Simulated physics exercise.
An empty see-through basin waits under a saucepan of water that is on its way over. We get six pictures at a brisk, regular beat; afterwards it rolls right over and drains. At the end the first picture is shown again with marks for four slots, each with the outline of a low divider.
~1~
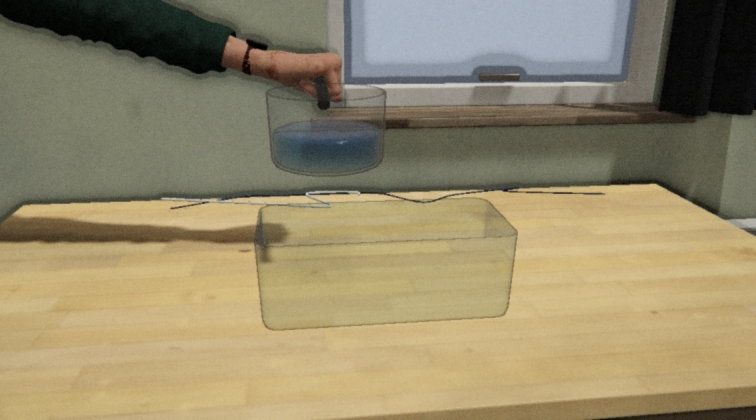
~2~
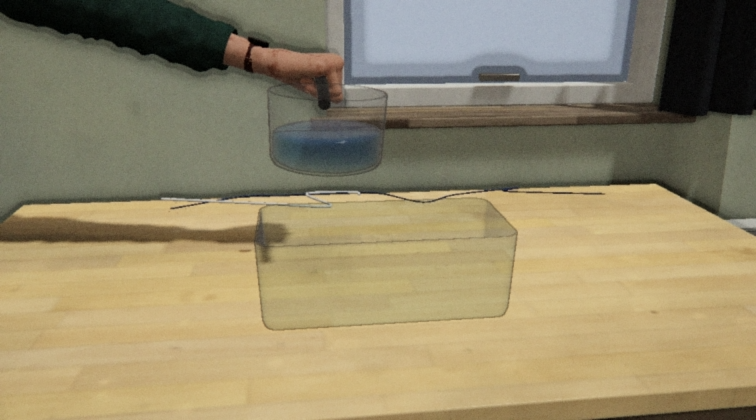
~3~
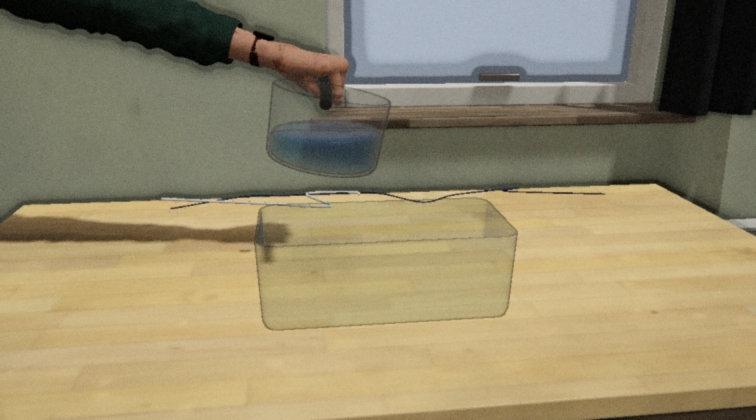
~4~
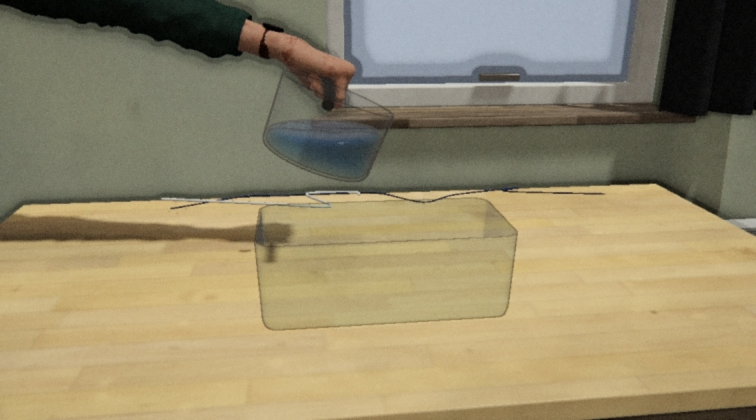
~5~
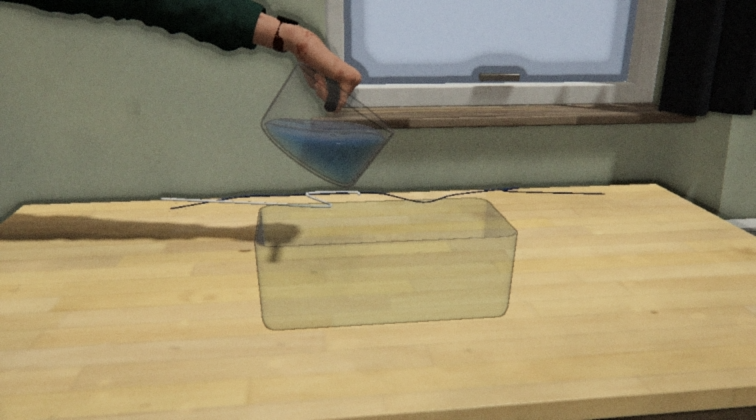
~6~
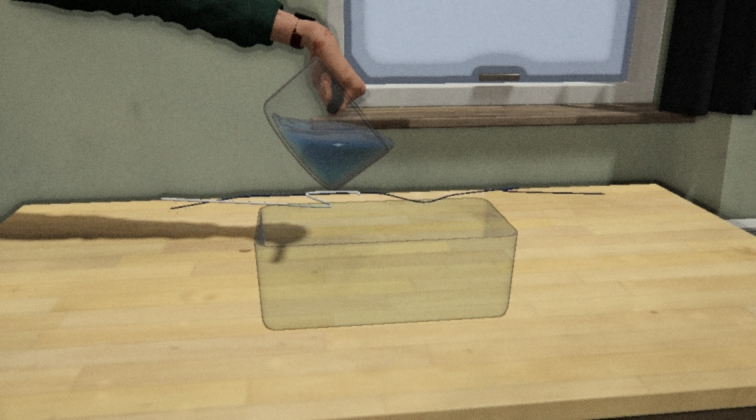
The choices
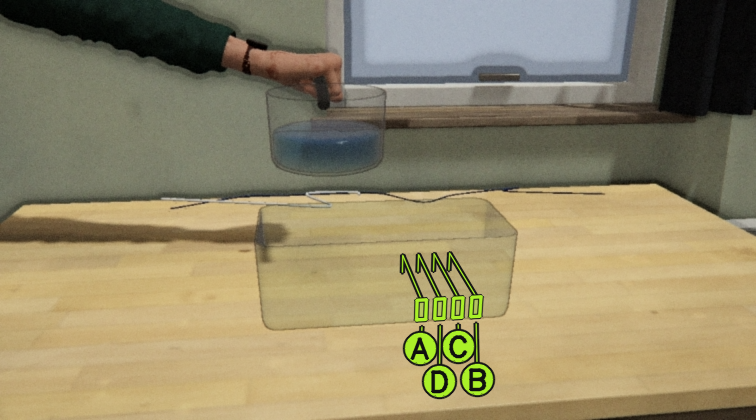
The clip shows a hand holding a see-through pan of blue liquid above an empty clear basin on a wooden table, then steadily tilting it to the right until the liquid reaches over the lip.
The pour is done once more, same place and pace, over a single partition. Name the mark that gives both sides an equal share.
Best: A.
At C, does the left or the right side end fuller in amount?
The left one.
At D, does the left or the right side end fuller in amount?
More ends on the left.
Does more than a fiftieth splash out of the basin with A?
No.
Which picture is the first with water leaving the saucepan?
Picture 6.
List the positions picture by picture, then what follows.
In the first picture, upright, lip at (383, 90); basin from (262, 327) to (507, 313); nothing has left yet.
In the second picture, tipped about 3°, lip at (384, 93); nothing has left yet.
In the third picture, tipped about 10°, lip at (388, 100); nothing has left yet.
In the fourth picture, tipped about 21°, lip at (392, 113); nothing has left yet.
In the fifth picture, tipped about 36°, lip at (392, 129); nothing has left yet.
In the sixth picture, tipped about 52°, lip at (388, 147); water is over the lip, down to (388, 147).
On the marked copy, A at (421, 326); B at (476, 323); C at (458, 324); D at (440, 325).
With A, about 47 % ends left of the wall and 52 % right of it.
With B, about 81 % ends left of the wall and 15 % right of it; 4 % is lost outside.
With C, about 84 % ends left of the wall and 13 % right of it; 3 % is lost outside.
With D, about 78 % ends left of the wall and 18 % right of it; 4 % is lost outside.
